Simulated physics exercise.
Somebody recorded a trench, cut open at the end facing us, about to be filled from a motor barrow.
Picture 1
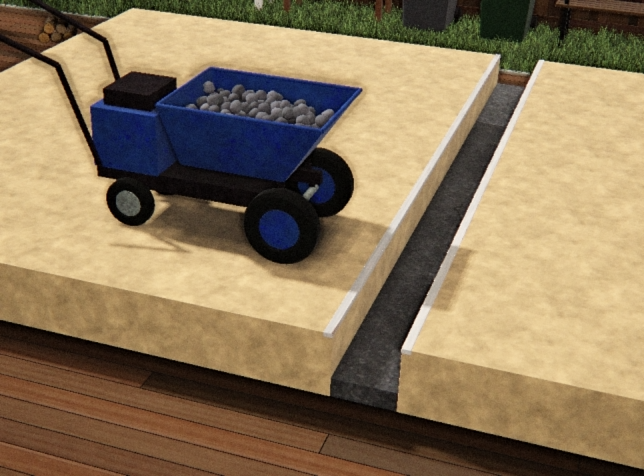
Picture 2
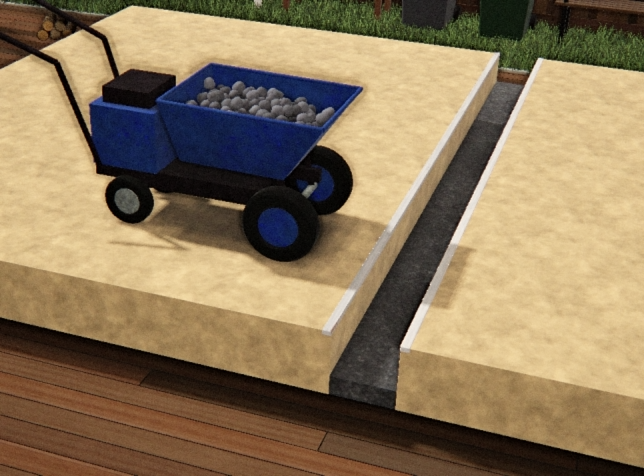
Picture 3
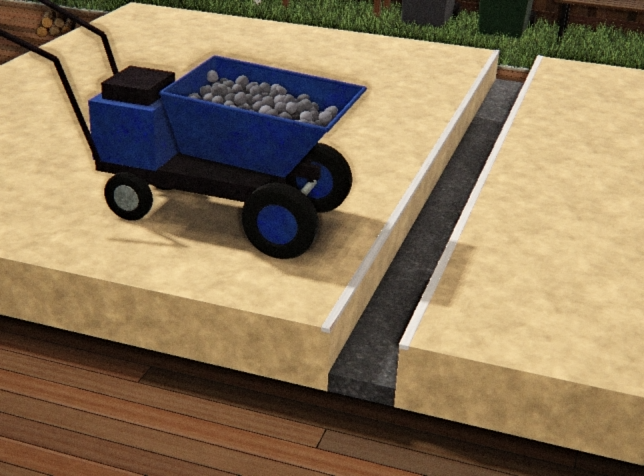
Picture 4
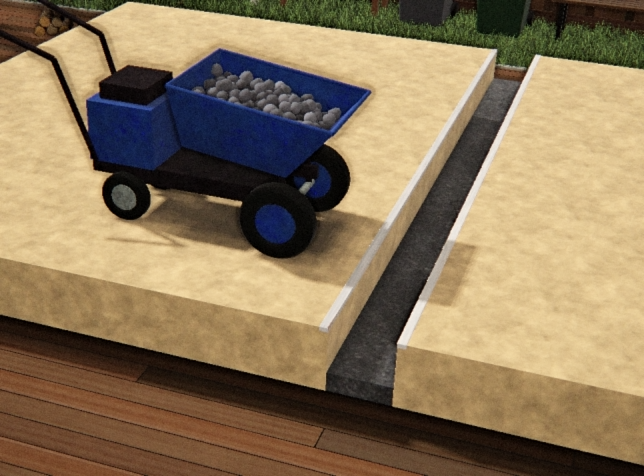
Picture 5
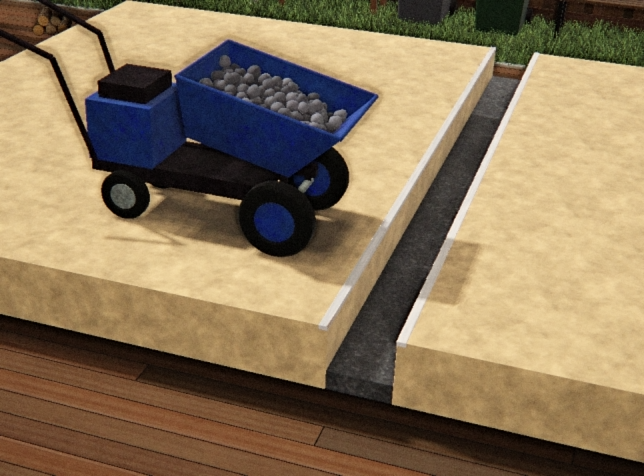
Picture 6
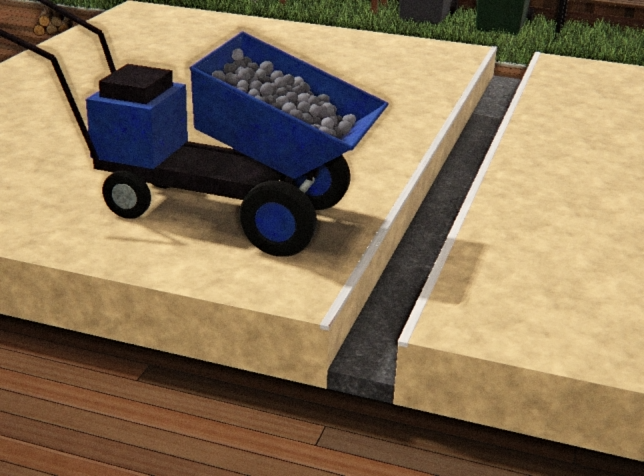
A blue motor barrow loaded with round grey cobbles stood still on a sandy slab beside a narrow trench, and its skip, level at first, gradually tilted forward to the right.
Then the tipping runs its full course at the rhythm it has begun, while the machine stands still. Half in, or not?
Bigger portion.
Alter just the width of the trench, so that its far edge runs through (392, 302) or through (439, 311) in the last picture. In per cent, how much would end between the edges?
10 and 100 percent.
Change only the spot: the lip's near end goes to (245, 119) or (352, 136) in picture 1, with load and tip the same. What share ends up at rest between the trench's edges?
That works out to 30 per cent for the first position and 10 per cent for the second.
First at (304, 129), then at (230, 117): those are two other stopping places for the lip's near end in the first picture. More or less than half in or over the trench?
One after the other: The greater share and the lesser share.
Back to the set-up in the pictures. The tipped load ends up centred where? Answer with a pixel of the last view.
The centre ends up roughly at (419, 273).
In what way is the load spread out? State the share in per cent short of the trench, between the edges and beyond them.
In percent, around: Short 0; between 70; beyond 15.
Just after the last frame, skip tipped steeply; every one in the skip.
A moment on, skip tipped right over; the larger part in the skip; about a tenth in or heaped over the trench; about a tenth beyond it; just a few falling.
Further on, skip tipped right over; roughly a quarter in the skip; roughly two thirds in or heaped over the trench; roughly a quarter beyond it.
When it is over, skip tipped right over; about a tenth in the skip; the larger part in or heaped over the trench; roughly a quarter beyond it.
